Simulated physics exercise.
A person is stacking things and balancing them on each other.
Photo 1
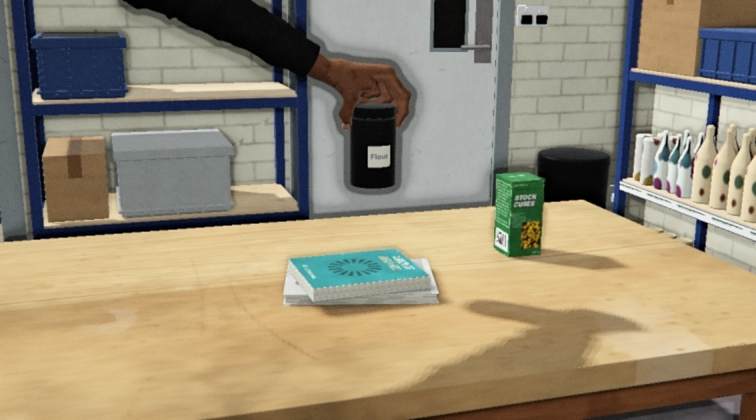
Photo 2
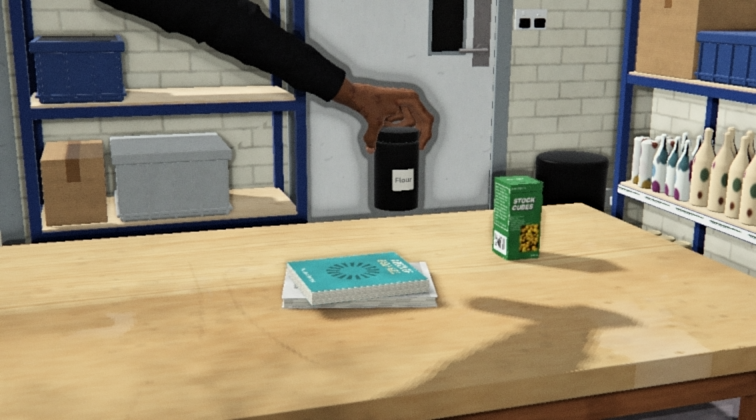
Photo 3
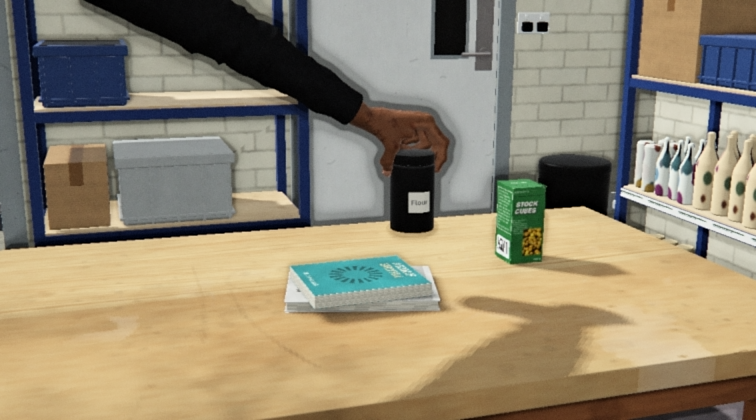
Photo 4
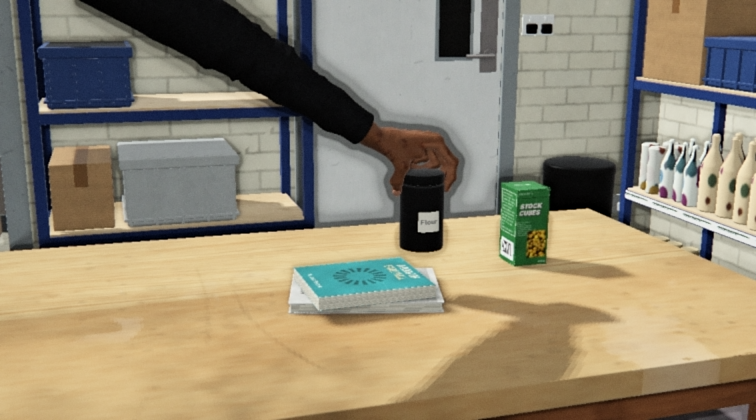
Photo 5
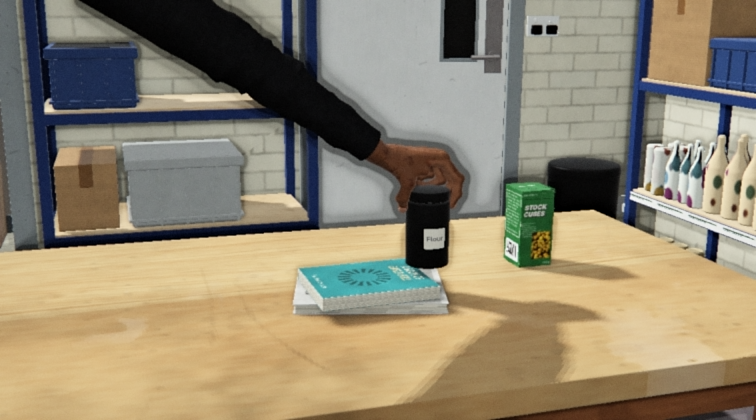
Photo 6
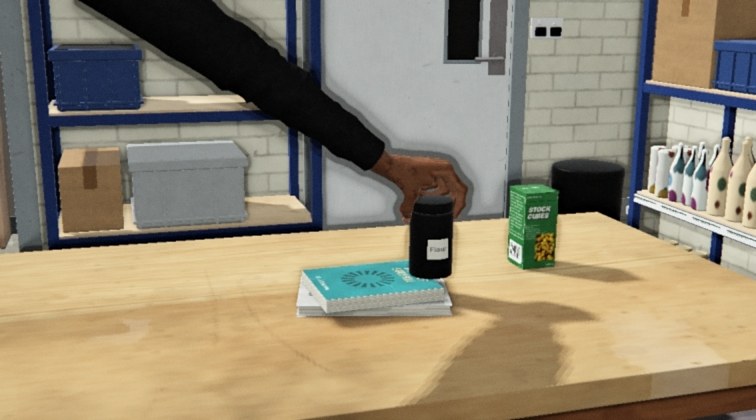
A storeroom with blue-framed shelving and white brick walls is seen from slightly above, across a pale wooden table. A turquoise book lies on white papers or another book near the middle, with a green carton to its right and bottles on the right-hand shelf. A dark-sleeved arm reaching from the upper left lowers a black jar down and rightward beside the book's right end, hand still on it, while the view shifts slightly.
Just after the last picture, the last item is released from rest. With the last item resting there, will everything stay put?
Insecure.
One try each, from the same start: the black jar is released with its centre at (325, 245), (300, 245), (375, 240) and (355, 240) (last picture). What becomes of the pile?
Result per try: First still standing, second toppled, third still standing, fourth still standing.
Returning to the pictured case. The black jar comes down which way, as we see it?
It shifts to the viewer's right.
Then, 0.40 s after the last picture, black jar tipped 48° from how it was near (462, 245).
Then, 0.60 s after the last picture, black jar now fallen.
Then, 1.60 s after the last picture, nothing new.
At rest, fallen, black jar; the other 3 in place. Seen from the same camera at the end, black jar near (516, 282). The pile comes apart.
